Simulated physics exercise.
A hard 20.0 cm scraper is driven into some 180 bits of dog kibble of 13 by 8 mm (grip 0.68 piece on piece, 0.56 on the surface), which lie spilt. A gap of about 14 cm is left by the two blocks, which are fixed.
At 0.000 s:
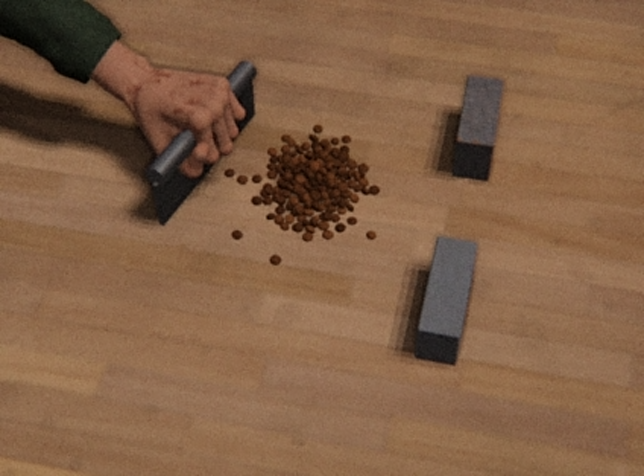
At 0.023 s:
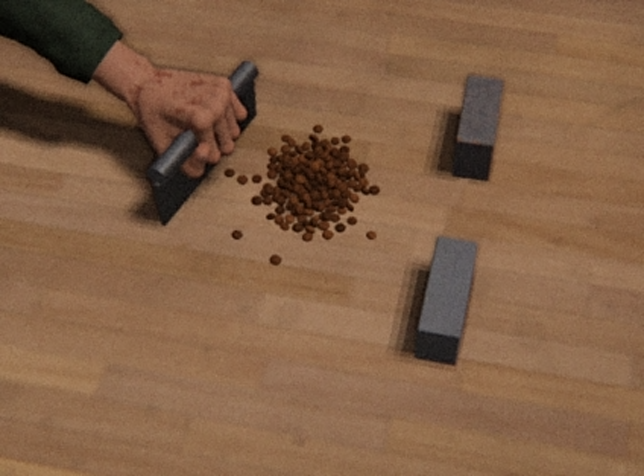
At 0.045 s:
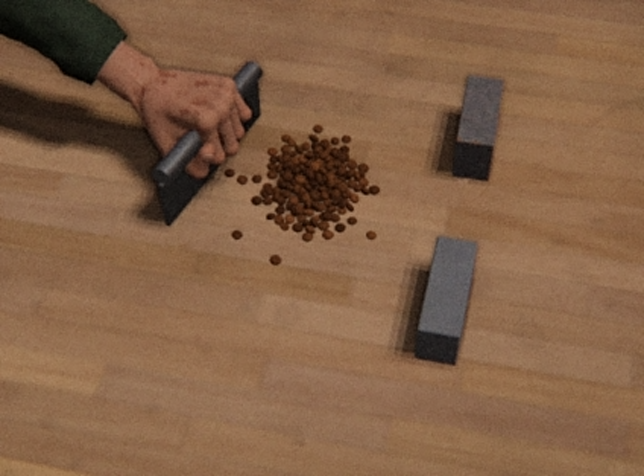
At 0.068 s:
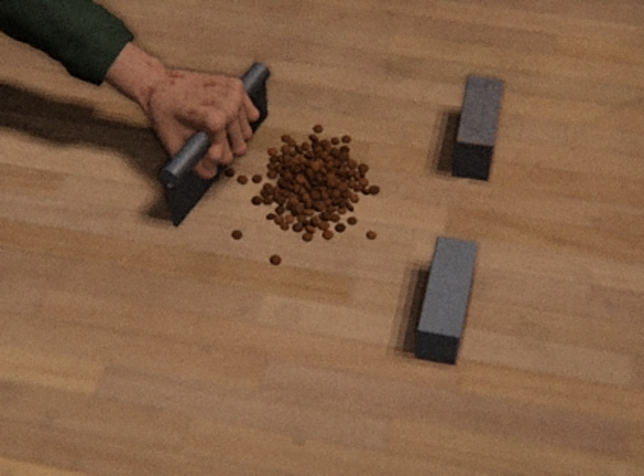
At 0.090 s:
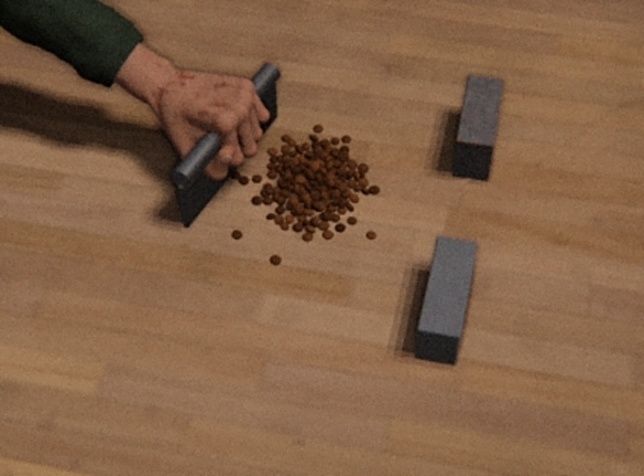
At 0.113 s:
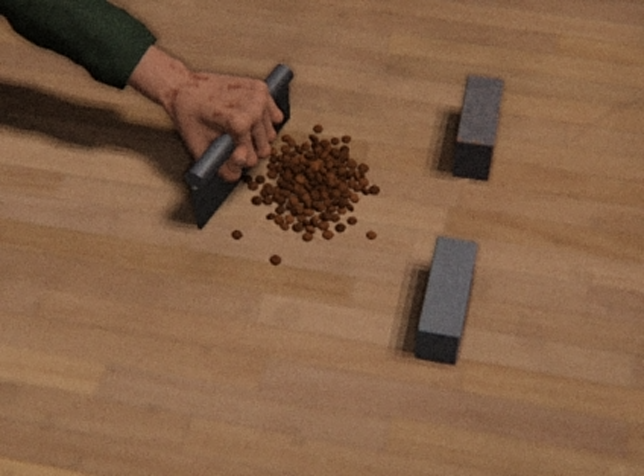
On a wooden surface, a green-sleeved hand grips a dark scraper to the left of a loose pile of small brown pieces, with two gray blocks standing apart on the right. The hand slides the scraper a short way rightward until it meets the pile's near edge, nudging barely a piece or two.
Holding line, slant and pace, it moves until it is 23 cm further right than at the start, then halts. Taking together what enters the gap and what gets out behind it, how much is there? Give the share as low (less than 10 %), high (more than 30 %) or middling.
I would call it middling.
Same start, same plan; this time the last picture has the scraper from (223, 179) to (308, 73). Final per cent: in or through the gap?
I'd say 10 per cent winds up through the gap.
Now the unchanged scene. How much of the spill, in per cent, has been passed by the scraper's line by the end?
The share comes to roughly 5 per cent.
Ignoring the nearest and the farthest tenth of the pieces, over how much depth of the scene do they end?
I'd guess near 16 cm, give or take.
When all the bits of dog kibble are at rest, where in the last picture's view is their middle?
Centre: Close to (429, 212).
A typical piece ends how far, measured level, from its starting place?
That comes to some 14 cm.
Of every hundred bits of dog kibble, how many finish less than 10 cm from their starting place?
Some 10 in a hundred.
Then, at 0.30 s, scraper 17 cm from its start, spill 16 cm wide; held up before the blocks 100 %.
After 0.48 s, scraper 23 cm from its start, spill 19 cm wide; in or through the gap 20 %, held up before the blocks 80 %.
After 0.64 s, scraper 23 cm from its start, spill 19 cm wide; in or through the gap 20 %, held up before the blocks 80 %.
In the end, at 1.1 s, in or through the gap 20 %, round the near block 0 %, round the far block 0 %, held up before the blocks 80 %.
